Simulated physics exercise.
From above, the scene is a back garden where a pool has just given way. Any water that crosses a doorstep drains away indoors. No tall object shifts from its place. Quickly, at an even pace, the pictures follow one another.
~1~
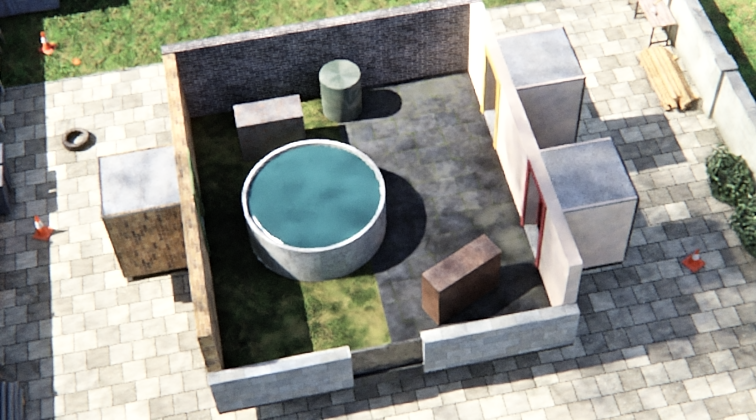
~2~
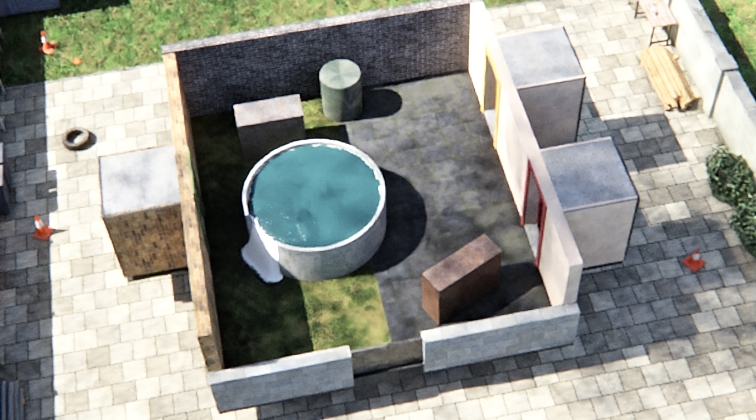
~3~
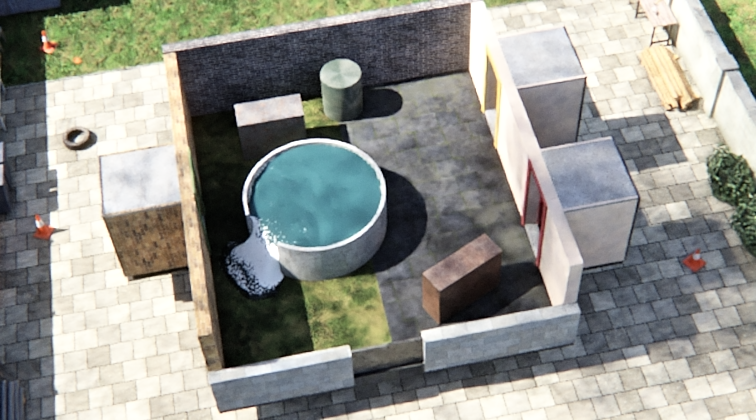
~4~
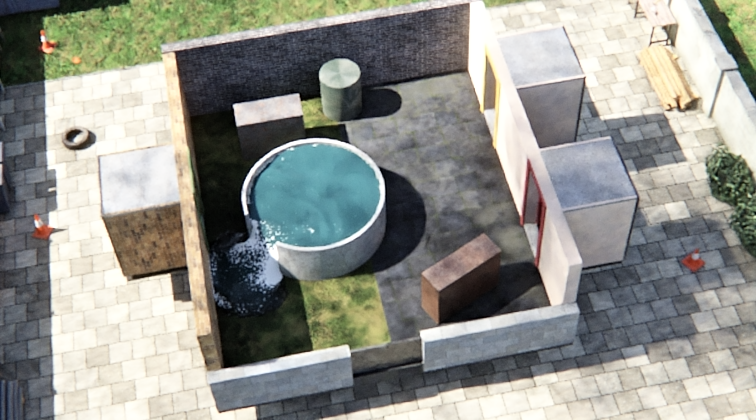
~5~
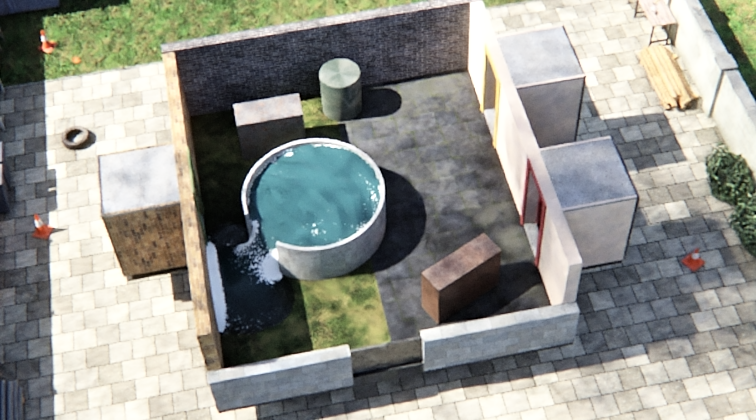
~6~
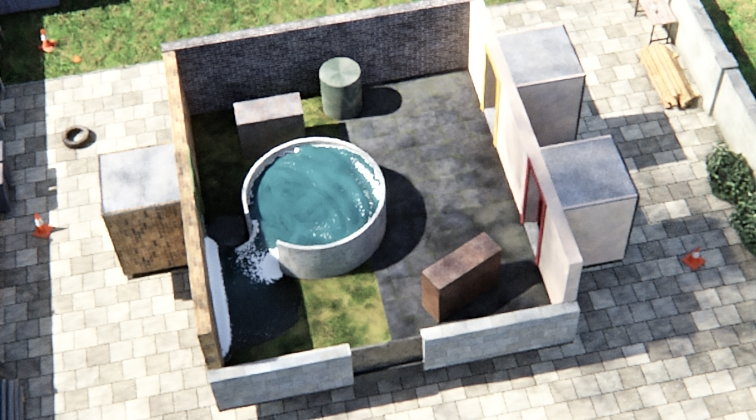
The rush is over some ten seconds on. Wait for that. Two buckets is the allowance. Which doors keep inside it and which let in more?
Here is how it goes: The yellow door keeps inside it; the red door lets in more; the green door lets in more.
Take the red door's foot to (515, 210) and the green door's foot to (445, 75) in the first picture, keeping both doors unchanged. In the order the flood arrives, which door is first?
The flood hits the red one before any other door.
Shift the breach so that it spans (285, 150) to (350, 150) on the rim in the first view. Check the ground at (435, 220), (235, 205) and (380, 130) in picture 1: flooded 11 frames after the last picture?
Untouched, soaked, soaked.
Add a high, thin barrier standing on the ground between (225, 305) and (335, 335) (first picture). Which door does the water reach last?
The yellow one.
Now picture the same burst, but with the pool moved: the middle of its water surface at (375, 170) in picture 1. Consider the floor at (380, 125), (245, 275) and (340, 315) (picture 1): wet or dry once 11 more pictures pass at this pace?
Result: Spared; inundated; inundated.
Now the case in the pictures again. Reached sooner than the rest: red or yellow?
Going by the pictures, it would be the red door.
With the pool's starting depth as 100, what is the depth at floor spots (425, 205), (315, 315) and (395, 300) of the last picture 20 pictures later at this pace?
Going in order, that's 0, 10 and 10 %.
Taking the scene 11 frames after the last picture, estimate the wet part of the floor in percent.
Close to 30 percent, by my reckoning.
A moment on, water covers 15 % of the floor; the yellow door not reached, the red door not reached, the green door over two buckets in.
Next, water covers 30 % of the floor; the yellow door not reached, the red door not reached, the green door over two buckets in.
Then, water covers 55 % of the floor; the yellow door not reached, the red door not reached, the green door far over two buckets in.
Later, water covers 90 % of the floor; the yellow door wet at the sill, nothing in, the red door under two buckets in, the green door far over two buckets in.
In the end, water covers 100 % of the floor; the yellow door wet at the sill, nothing in, the red door over two buckets in, the green door far over two buckets in.
